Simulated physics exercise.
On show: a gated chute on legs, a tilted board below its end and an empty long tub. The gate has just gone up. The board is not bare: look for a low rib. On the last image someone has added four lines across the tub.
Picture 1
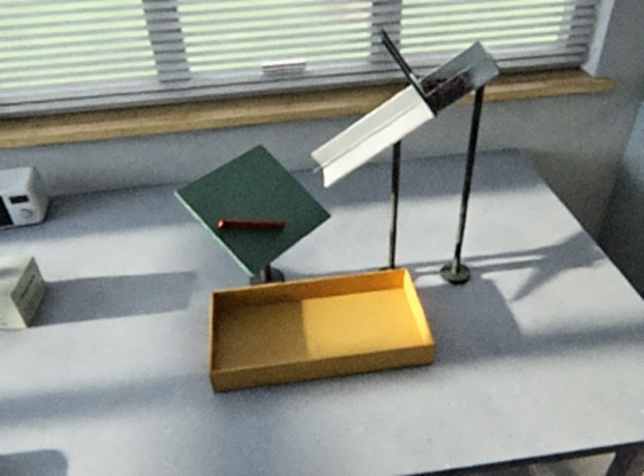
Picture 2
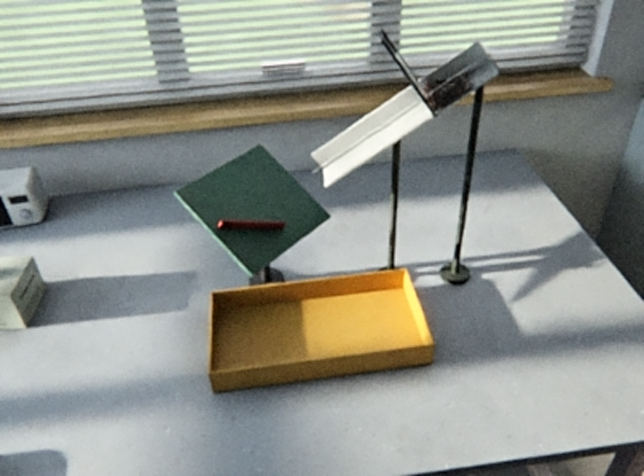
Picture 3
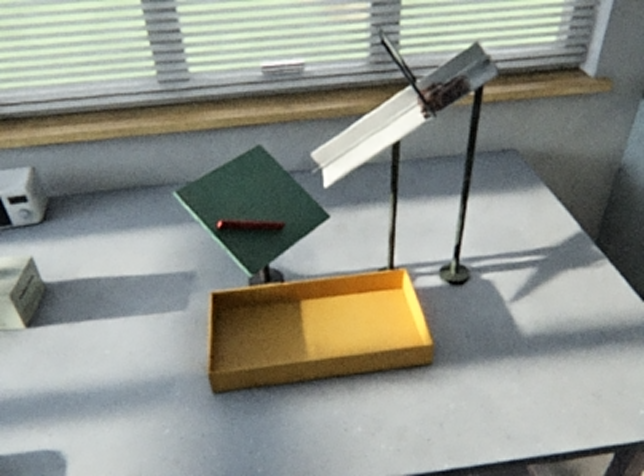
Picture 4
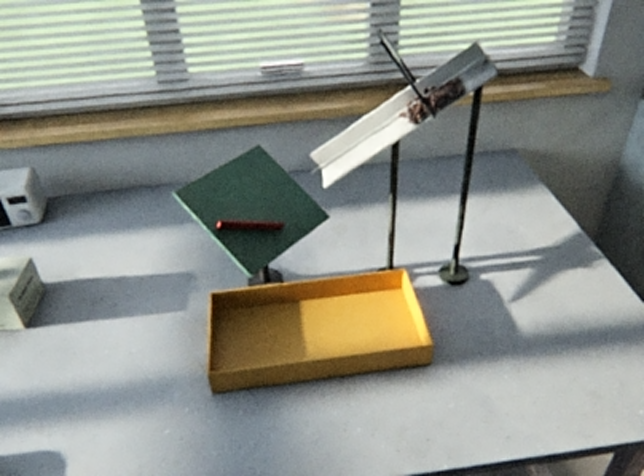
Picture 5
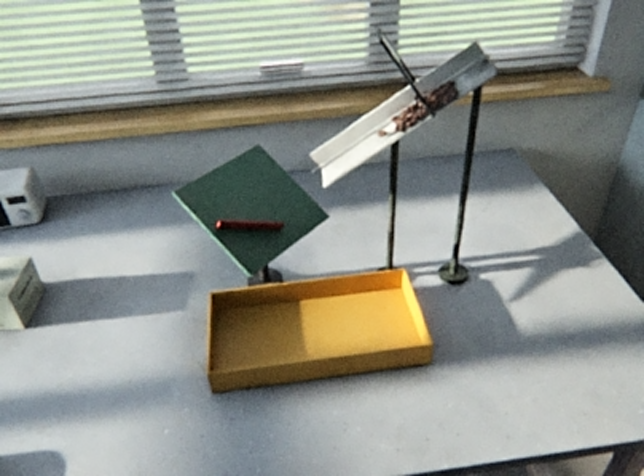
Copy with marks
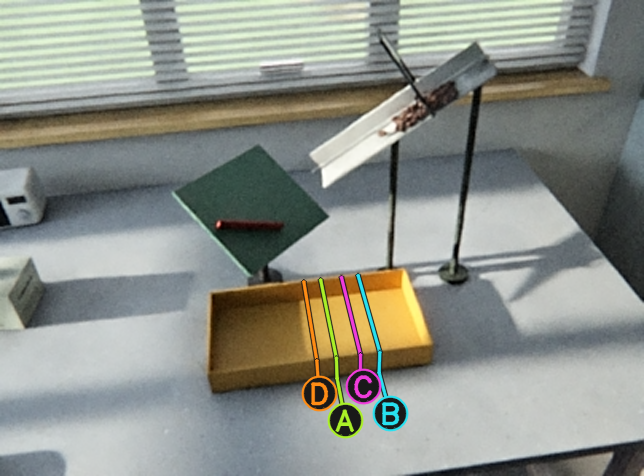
A raised chute holds small brown pieces that slide gradually down its sloping channel toward the left.
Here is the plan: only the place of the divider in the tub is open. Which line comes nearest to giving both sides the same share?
I would pick line A.
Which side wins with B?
The left side.
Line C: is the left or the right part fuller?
Left.
On the marked copy, line A crosses the front rim at (336, 356); line B crosses the front rim at (379, 351); line C crosses the front rim at (360, 353); line D crosses the front rim at (316, 359).
If A is chosen, of what is caught, roughly half on the left of the divider, roughly half on the right.
If B is chosen, of what is caught, every piece on the left of the divider, not one piece on the right.
If C is chosen, of what is caught, almost all on the left of the divider, about a tenth on the right.
If D is chosen, of what is caught, about a tenth on the left of the divider, almost all on the right.
